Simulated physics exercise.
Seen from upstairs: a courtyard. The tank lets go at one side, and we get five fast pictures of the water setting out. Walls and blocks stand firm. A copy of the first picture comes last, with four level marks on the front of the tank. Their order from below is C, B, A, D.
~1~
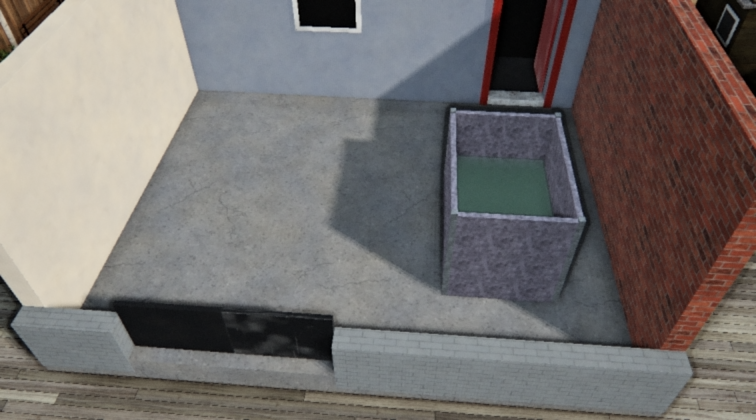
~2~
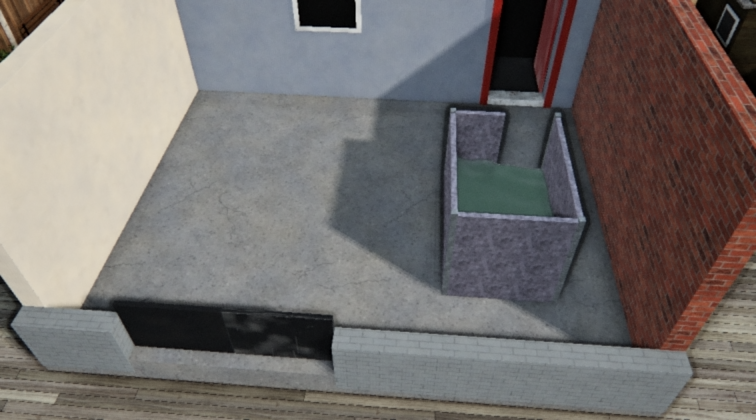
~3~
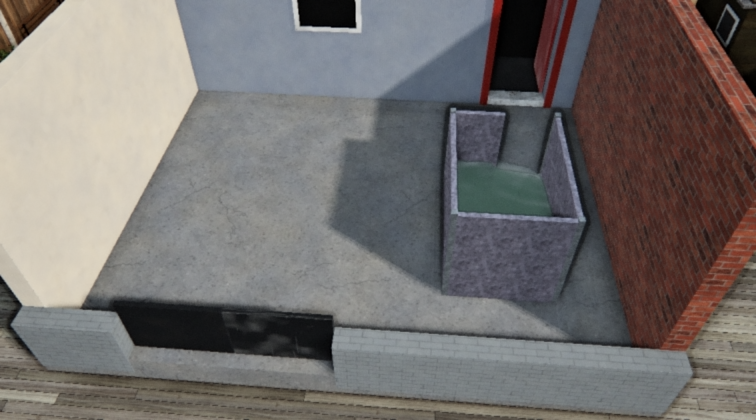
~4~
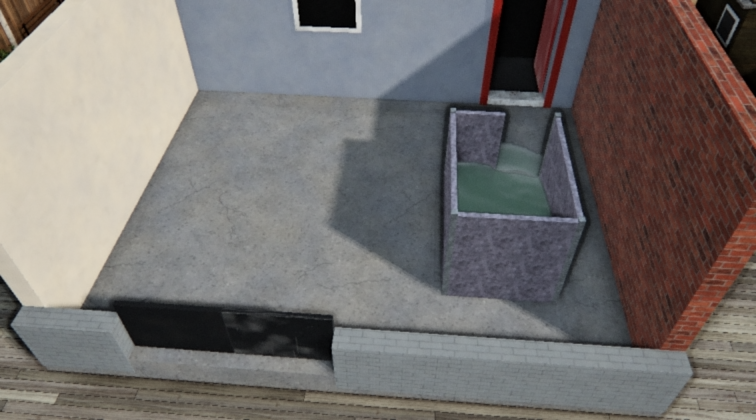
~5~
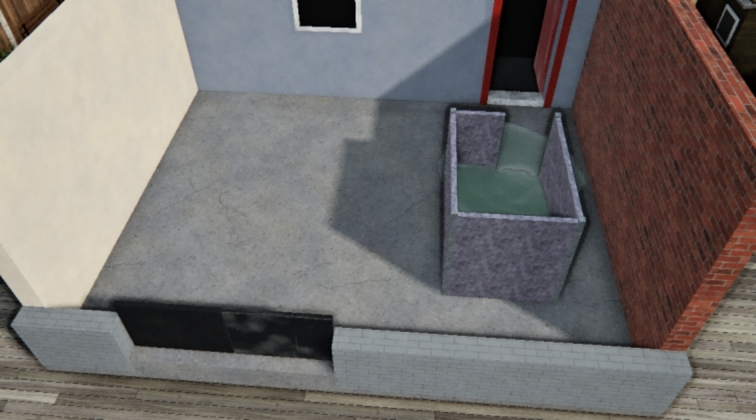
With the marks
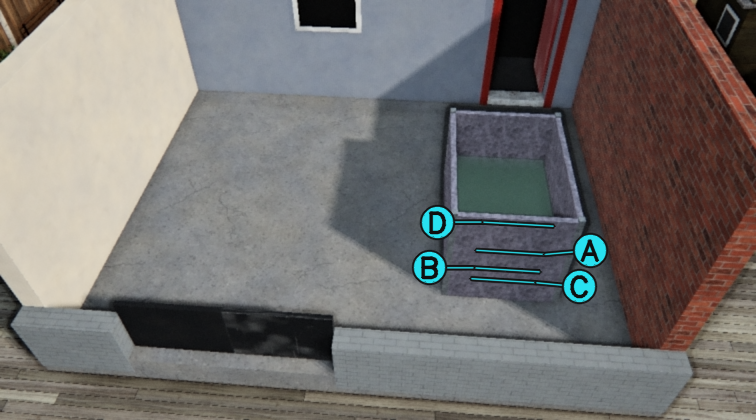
Greenish water in a stone tank lay still until part of the tank's back wall disappeared, then it rippled and poured out through the gap toward the red doorway, its level in the tank sinking.
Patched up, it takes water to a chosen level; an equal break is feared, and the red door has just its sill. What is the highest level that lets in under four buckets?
Use mark C.
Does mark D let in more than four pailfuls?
Yes.
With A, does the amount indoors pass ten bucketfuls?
Yes.
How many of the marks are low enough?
One of them.
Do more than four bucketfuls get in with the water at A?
Yes, that goes wrong.
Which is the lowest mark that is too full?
It is B.
On the marked copy, A at (510, 252); B at (506, 269); C at (503, 280); D at (517, 224); from the bottom up C, B, A, D.
If A is chosen, dozens of bucketfuls pour in.
If B is chosen, about 10 bucketfuls get in.
If C is chosen, a bucket or two gets in.
If D is chosen, dozens of bucketfuls pour in.
